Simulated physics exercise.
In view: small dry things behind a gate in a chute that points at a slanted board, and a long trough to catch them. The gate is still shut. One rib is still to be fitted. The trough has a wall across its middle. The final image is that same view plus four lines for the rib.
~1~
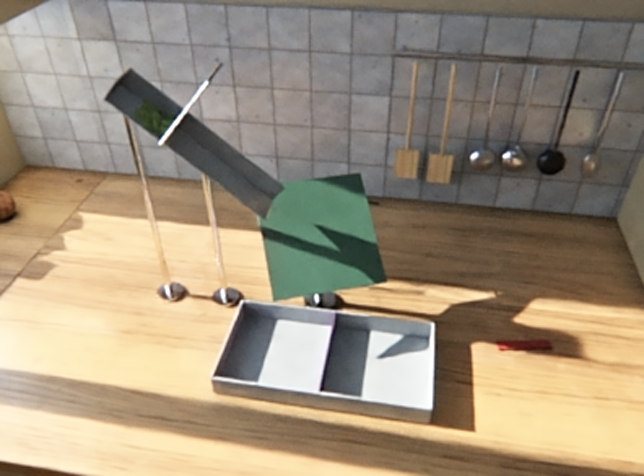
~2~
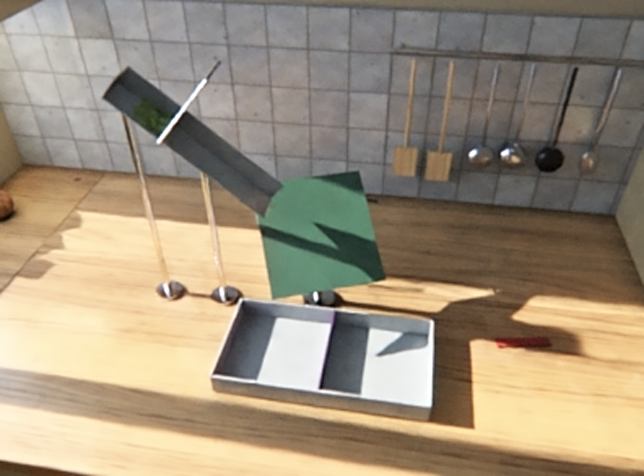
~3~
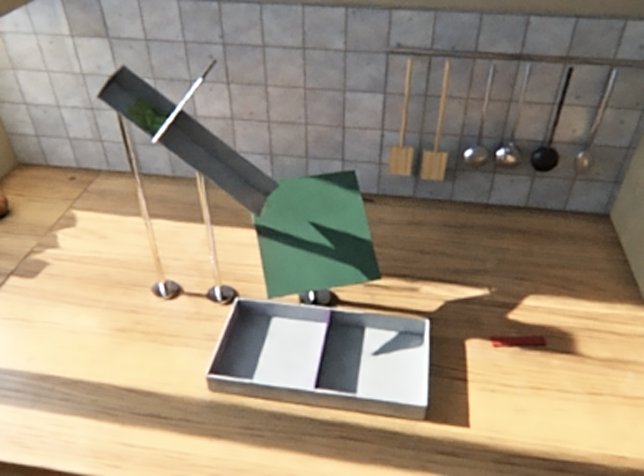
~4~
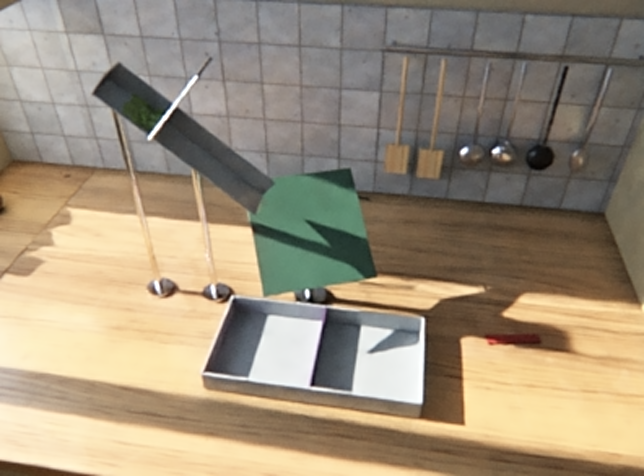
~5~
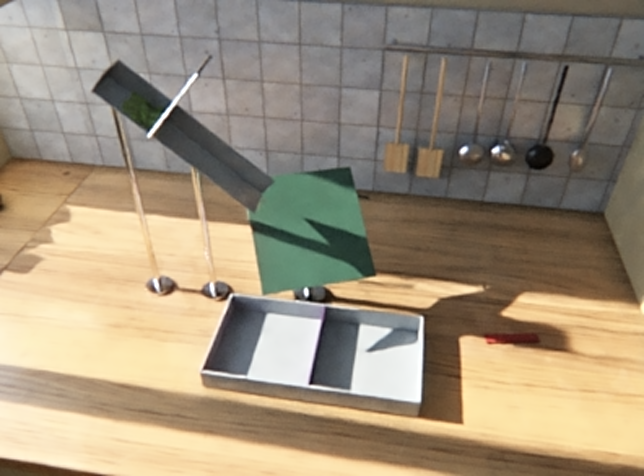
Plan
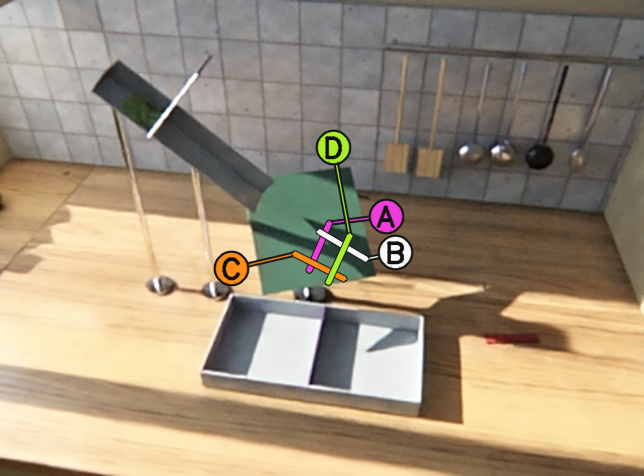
Green slanted board below a gray chute holding green bits behind a gate, above a divided tray, as the view drifts slightly.
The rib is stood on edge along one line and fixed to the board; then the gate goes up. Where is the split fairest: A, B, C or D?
Best: D.
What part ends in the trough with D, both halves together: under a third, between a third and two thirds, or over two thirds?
Line D gives over two thirds.
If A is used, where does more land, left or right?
More lands on the left.
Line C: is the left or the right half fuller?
The right half.
On the marked copy, line A from (329, 223) to (309, 270); line B from (319, 231) to (365, 259); line C from (294, 254) to (344, 278); line D from (349, 235) to (328, 282).
For line A, of what is caught, nearly all in the left half, a small part in the right.
For line B, of what is caught, a small part in the left half, nearly all in the right.
For line C, of what is caught, a small part in the left half, nearly all in the right.
For line D, of what is caught, about two thirds in the left half, about a third in the right.
